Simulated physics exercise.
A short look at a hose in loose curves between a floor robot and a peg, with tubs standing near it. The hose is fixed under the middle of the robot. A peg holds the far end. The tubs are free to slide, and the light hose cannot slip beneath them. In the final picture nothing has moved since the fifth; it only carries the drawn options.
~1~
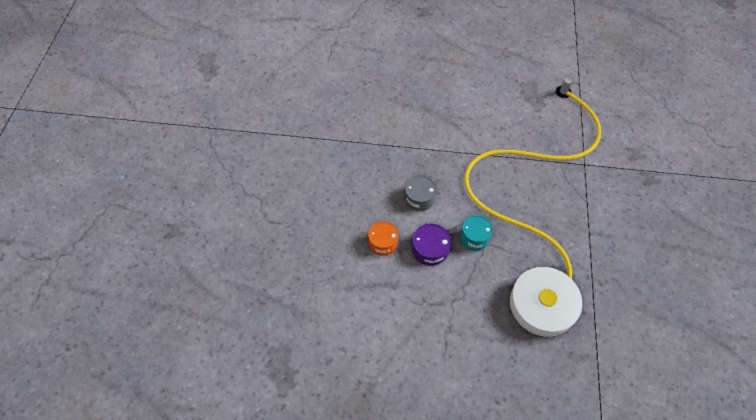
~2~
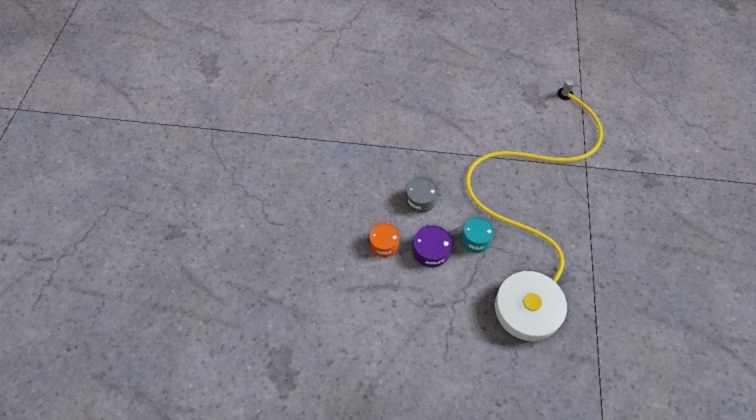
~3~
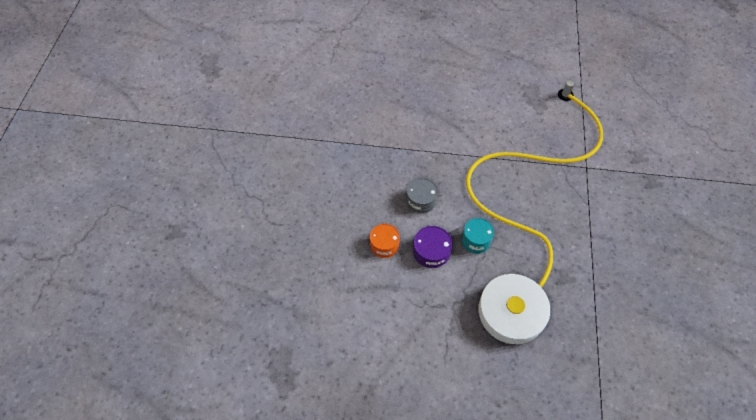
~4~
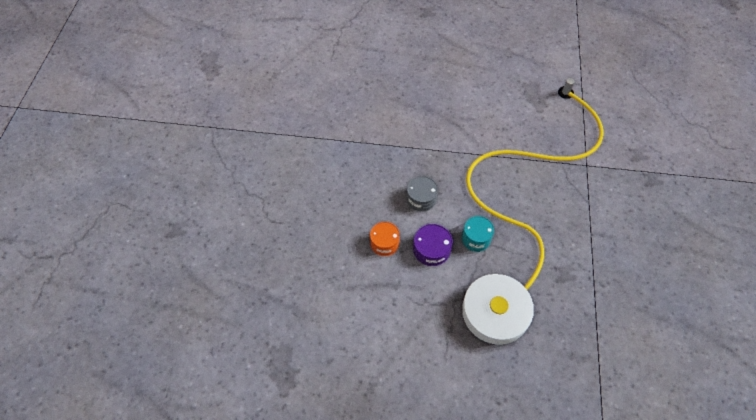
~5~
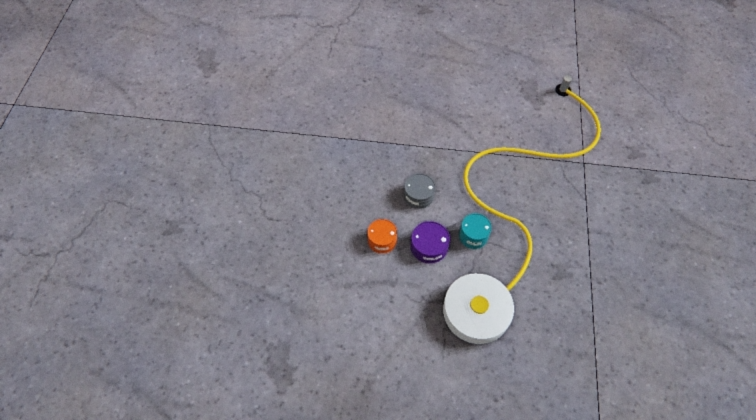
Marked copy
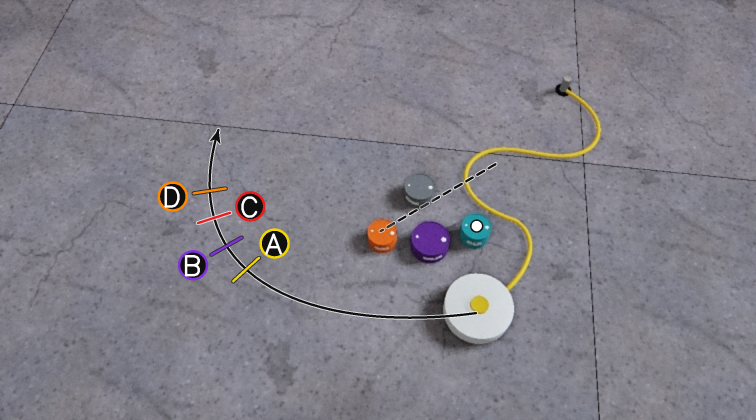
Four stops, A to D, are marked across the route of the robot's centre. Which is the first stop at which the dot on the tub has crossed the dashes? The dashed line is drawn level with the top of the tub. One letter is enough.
C.
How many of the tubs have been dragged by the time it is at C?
By then, four.
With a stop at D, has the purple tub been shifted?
Yes.
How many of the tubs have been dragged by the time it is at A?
By then, one.
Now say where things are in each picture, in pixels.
The first frame shows peg (566, 86); turquoise tub (476, 234); purple tub (431, 245).
The second frame shows robot (530, 306); grey tub (422, 195).
The third frame shows robot (513, 309); peg (568, 89).
The fourth frame shows robot (497, 309); purple tub (433, 245).
The fifth frame shows robot (478, 309); orange tub (382, 236); peg (565, 84); turquoise tub (475, 231).
On the marked copy, A at (246, 269); B at (227, 246); C at (214, 218); D at (210, 191); the dashed line at (440, 197); the route from (476, 313) via (264, 283) to (218, 130); the white dot at (477, 226).
With C. Early on, robot (362, 311); turquoise tub (475, 231).
Further on, robot (260, 277); turquoise tub (475, 231).
At the end, robot (212, 213); turquoise tub (434, 195); purple tub (404, 205); grey tub (413, 178); orange tub (373, 213); the dot on the turquoise tub is over the dashed line.
As for the rest, A leaves the dotted tub short, at (459, 220); B leaves the dotted tub short, at (443, 207); D does it too, but is farther than needed.
